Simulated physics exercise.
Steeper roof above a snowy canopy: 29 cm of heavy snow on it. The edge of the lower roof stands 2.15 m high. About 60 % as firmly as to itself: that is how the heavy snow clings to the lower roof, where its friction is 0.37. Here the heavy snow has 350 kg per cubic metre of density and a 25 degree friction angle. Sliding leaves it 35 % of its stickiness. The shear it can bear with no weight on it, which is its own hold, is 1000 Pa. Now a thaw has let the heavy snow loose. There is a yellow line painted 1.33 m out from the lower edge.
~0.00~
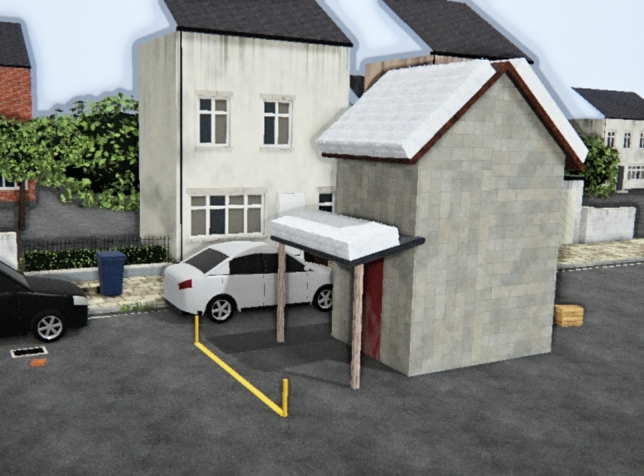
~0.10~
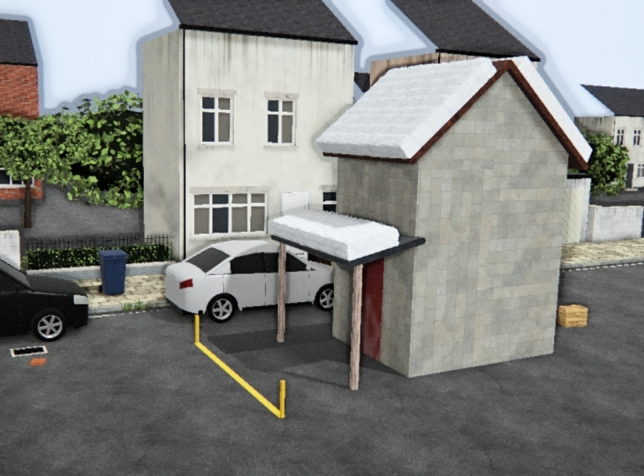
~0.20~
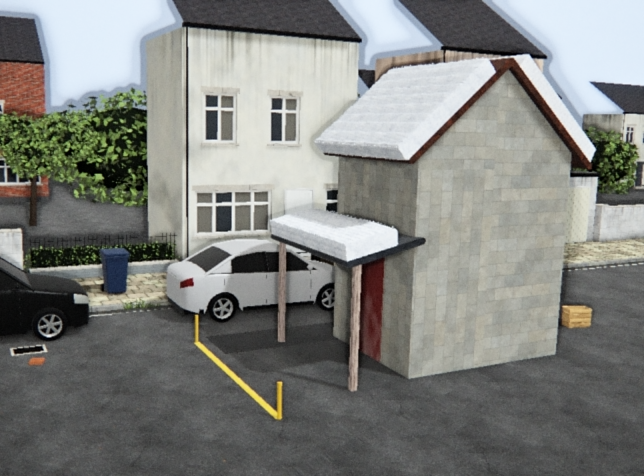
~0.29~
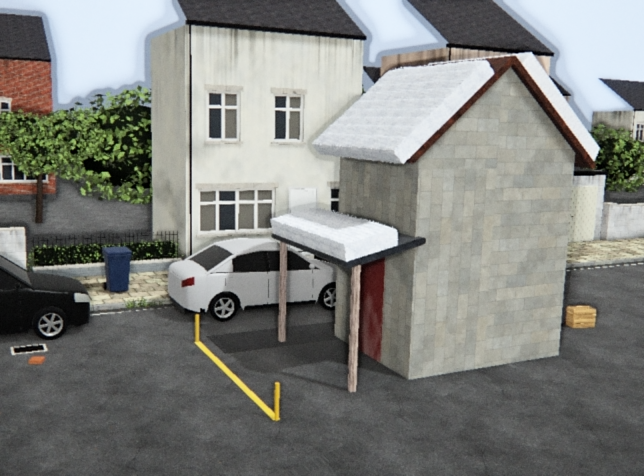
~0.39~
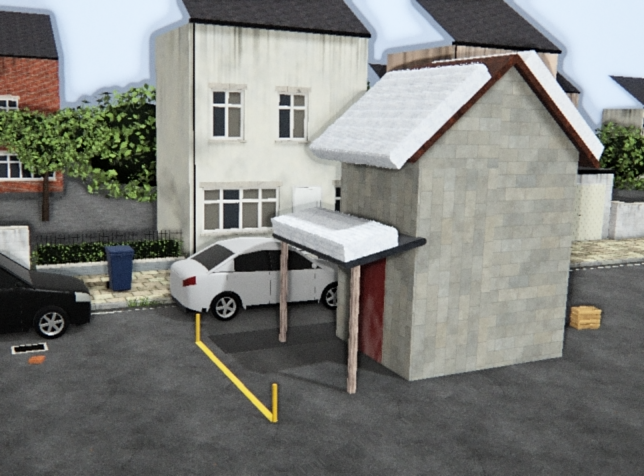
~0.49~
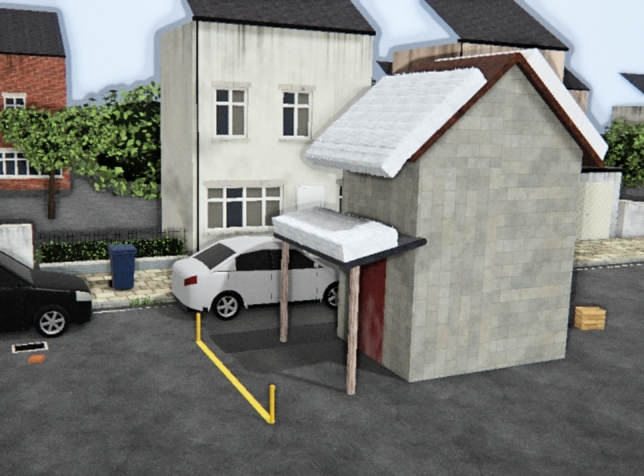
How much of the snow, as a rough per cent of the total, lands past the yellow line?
The snow past the yellow line makes up roughly 50 percent of the total.
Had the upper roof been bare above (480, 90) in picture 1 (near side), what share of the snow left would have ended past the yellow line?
Roughly 45 per cent.
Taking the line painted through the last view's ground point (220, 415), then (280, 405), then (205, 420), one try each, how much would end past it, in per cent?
35 %, 60 %, 30 %.
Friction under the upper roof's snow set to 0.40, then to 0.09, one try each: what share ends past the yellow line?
First some 45 %, after that some 50 %.
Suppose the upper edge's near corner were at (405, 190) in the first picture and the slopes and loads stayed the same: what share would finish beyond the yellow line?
35 %.
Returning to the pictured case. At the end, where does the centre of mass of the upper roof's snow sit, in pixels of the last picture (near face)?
Near (226, 398).
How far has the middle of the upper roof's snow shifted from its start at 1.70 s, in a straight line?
Roughly 5.2 m.
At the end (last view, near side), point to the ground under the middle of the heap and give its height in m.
Middle near (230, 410); height roughly 0.3 m.
After 1.04 s, none is below the lower edge and 0 % is past the line.
After 1.70 s, 76 % is below the lower edge and 27 % is past the line.
After 2.35 s, 76 % is below the lower edge and 50 % is past the line.
After 3.00 s, 76 % is below the lower edge and 50 % is past the line.
After 3.10 s, at the end, 76 % is below the lower edge and 50 % is past the line.
